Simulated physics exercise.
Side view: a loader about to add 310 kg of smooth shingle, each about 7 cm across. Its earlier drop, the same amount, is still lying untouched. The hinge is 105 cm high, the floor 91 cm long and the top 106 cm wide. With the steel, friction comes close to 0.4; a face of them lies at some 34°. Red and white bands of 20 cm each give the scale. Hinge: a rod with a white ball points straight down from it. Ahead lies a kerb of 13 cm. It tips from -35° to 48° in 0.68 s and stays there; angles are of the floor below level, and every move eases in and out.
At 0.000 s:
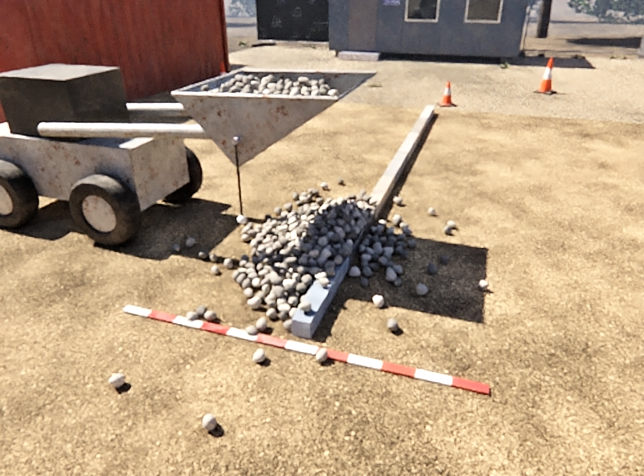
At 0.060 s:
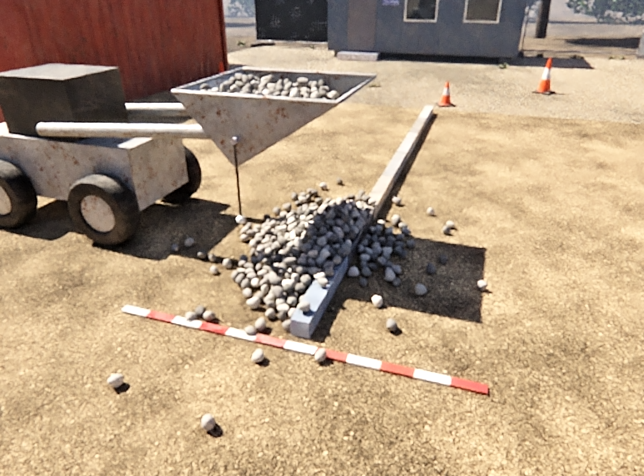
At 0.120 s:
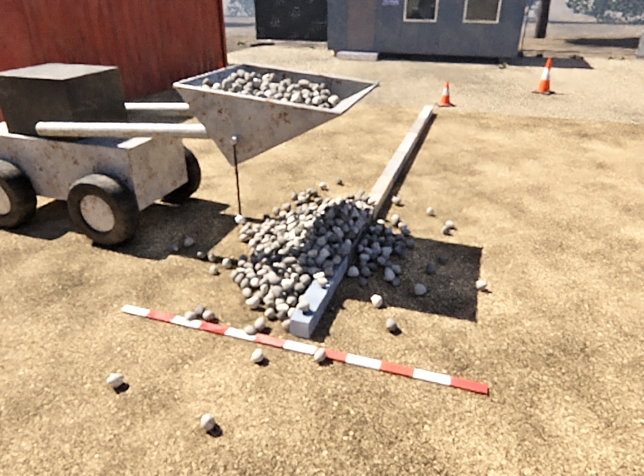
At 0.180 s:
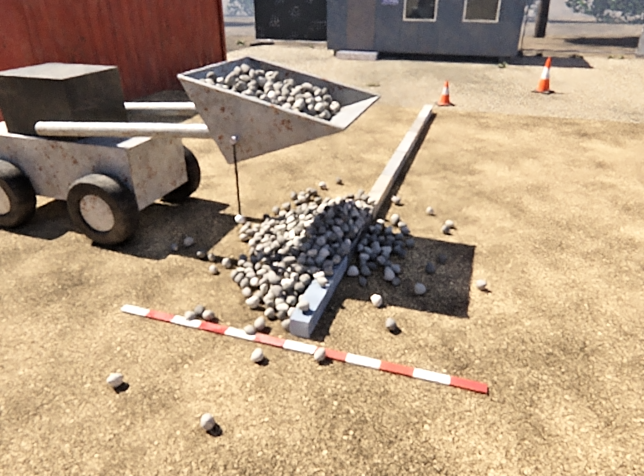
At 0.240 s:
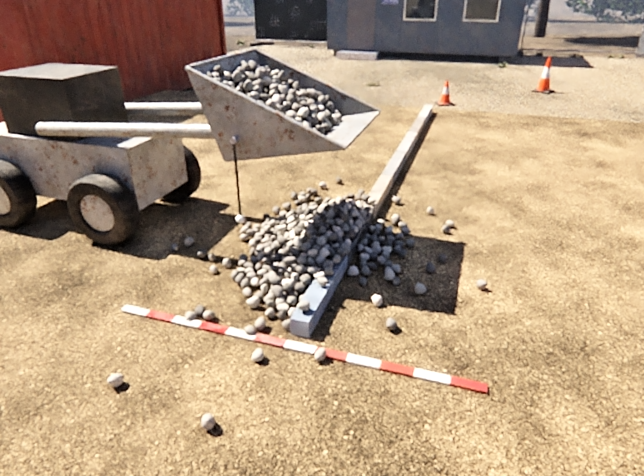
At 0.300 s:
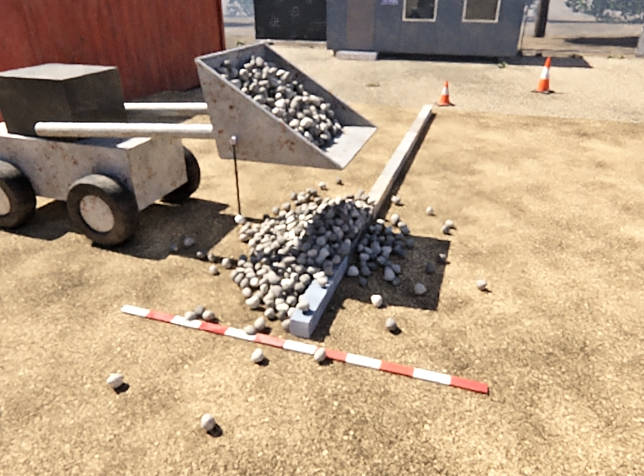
The loader's raised bucket, heaped with smooth grey stones, slowly tilted forward, its right edge sinking as the stones shifted inside, above an unmoving pile of stones lying against and partly over a kerb.
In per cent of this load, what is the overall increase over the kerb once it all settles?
68 out of 100, about.
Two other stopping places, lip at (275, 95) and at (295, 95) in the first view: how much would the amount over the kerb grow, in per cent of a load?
Case one about 10 %, case two about 25 %.
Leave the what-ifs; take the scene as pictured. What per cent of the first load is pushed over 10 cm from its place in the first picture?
Estimate: 15 %, roughly.
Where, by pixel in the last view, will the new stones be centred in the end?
Roughly at (379, 248) in the last picture.
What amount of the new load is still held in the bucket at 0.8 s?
About 65 percent is still in there.
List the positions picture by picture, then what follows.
In the first frame, the bucket is at -35°, its lip at (338, 100); the top of the load is at (258, 82). The earlier load is highest near (330, 217), 25 cm above ground level, 91 % on this side of the kerb, 9 % over the kerb.
In the second frame, lip at (338, 104), floor tilted -33°, highest stones at (251, 82); the stones move at 0.2 m/s on average.
In the third frame, the bucket is at -28°, its lip at (341, 114); the top of the load is at (246, 78); the stones move at 0.4 m/s on average.
In the fourth frame, lip at (344, 129), floor tilted -21°, highest stones at (248, 74); the stones move at 0.6 m/s on average.
In the fifth frame, lip at (345, 149), floor tilted -11°, highest stones at (252, 70); the stones move at 0.6 m/s on average.
In the sixth frame, lip at (343, 169), floor tilted -1°, highest stones at (255, 67); the stones move at 0.7 m/s on average.
After 0.5 s the floor is at 35°; in per cent of one load, 100 in the bucket, 91 on this side of the kerb, 9 over the kerb; the foremost stones are at (437, 257).
After 0.8 s the floor is at 48°; in per cent of one load, 66 in the bucket, 123 on this side of the kerb, 11 over the kerb; the foremost stones are at (437, 257).
After 1.1 s the floor is at 48°; in per cent of one load, 10 in the bucket, 133 on this side of the kerb, 57 over the kerb; the foremost stones are at (468, 270).
After 3.7 s the floor is at 48°; in per cent of one load, 0 in the bucket, 123 on this side of the kerb, 77 over the kerb; the foremost stones are past the picture's edge. Net gain over the kerb, 68.
